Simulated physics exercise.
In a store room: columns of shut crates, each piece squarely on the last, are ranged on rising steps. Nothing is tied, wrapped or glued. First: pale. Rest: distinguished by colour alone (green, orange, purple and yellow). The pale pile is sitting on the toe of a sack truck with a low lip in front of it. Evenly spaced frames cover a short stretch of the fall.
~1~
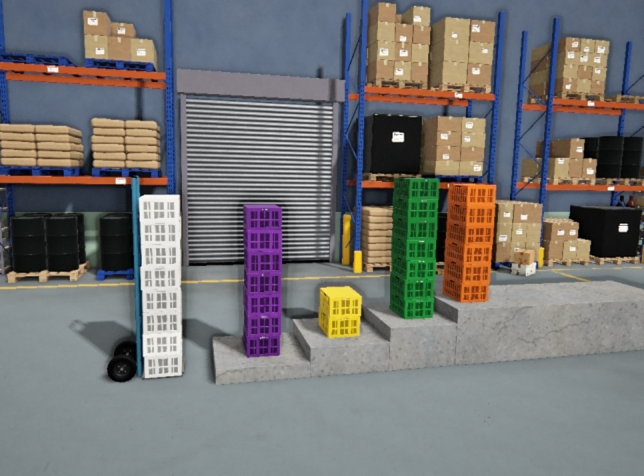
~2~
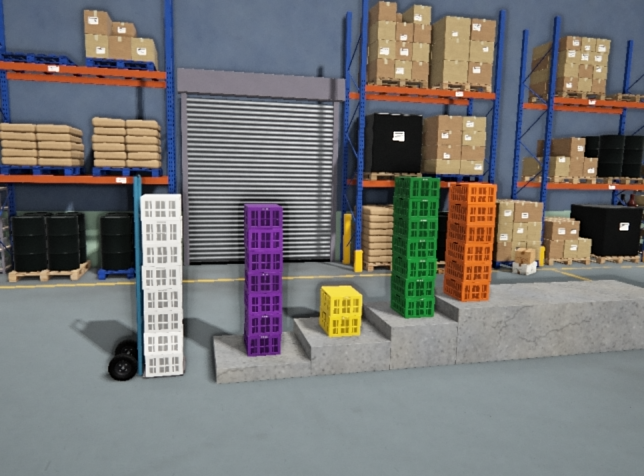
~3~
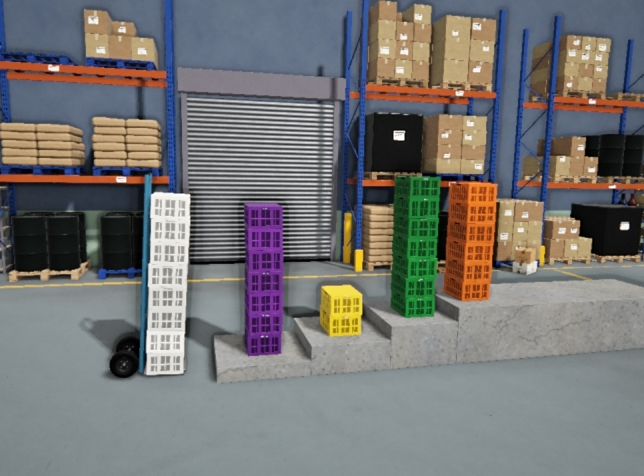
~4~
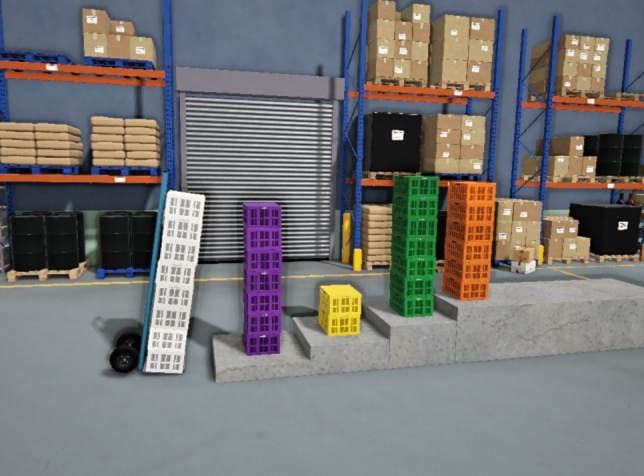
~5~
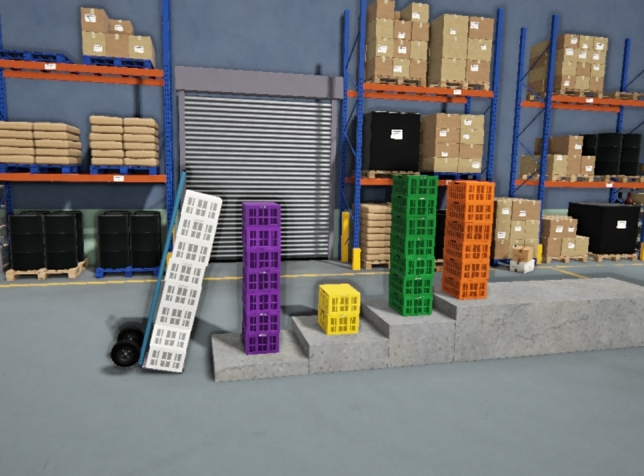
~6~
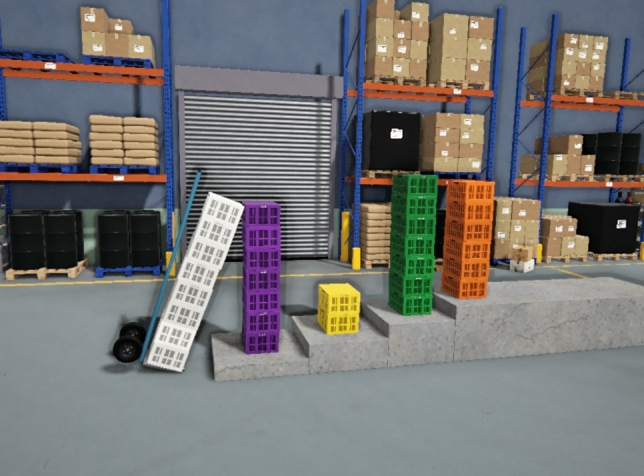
A tall stack of white crates on a hand truck stood upright at first, then leaned further and further right toward the purple stack, while the purple, yellow, green and orange crates stayed still.
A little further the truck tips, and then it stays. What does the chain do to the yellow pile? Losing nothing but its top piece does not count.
It leaves it standing.
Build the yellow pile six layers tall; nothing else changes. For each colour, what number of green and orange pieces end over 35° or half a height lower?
Green 3, orange 4.
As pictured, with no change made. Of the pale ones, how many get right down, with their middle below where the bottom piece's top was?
Total: 1.
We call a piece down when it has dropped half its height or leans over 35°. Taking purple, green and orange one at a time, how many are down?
Purple: 7; green: 6; orange: 6.
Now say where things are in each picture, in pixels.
In the first frame (places mark the middle of the side facing us), truck frame (135, 219) level; top yellow crate (346, 307); top green crate (424, 189); the rest undisturbed.
Truck frame (136, 218) level; top yellow crate (346, 306), in the second frame.
Truck frame (146, 215) rocked barely, top of the pale pile leaning barely; top yellow crate (347, 306); the rest undisturbed, in the third frame.
Truck frame (160, 213) rocked a little, top of the pale pile leaning a little; top yellow crate (345, 305); the rest undisturbed, in the fourth frame.
Truck frame (175, 211) rocked a little, top of the pale pile leaning a little; top yellow crate (344, 304); the rest undisturbed, in the fifth frame.
Truck frame (188, 211) rocked clearly, top of the pale pile leaning clearly; top yellow crate (344, 304); top green crate (423, 186); the rest undisturbed, in the sixth frame.
Soon after the last picture, 4 of the pale pile down; none of the 2 yellow crates down (0 of 22 in all colours); top yellow crate unmoved; top purple crate leaning barely.
A little later, 8 of the pale pile down; none of the 2 yellow crates down (3 of 22 in all colours); top yellow crate shifted a little; top purple crate leaning well over, about its own height lower.
Later still, 7 of the pale pile down; none of the 2 yellow crates down (9 of 22 in all colours); top yellow crate leaning well over; top purple crate leaning well over, some three heights lower.
After that, 7 of the pale pile down; none of the 2 yellow crates down (19 of 22 in all colours); top yellow crate leaning well over; top orange crate upside down.
At rest, 7 of the pale pile down; none of the 2 yellow crates down (19 of 22 in all colours); top yellow crate leaning well over; top green crate on its side. As the last picture would show them, middles, top yellow crate near (364, 301), top green crate near (613, 277).
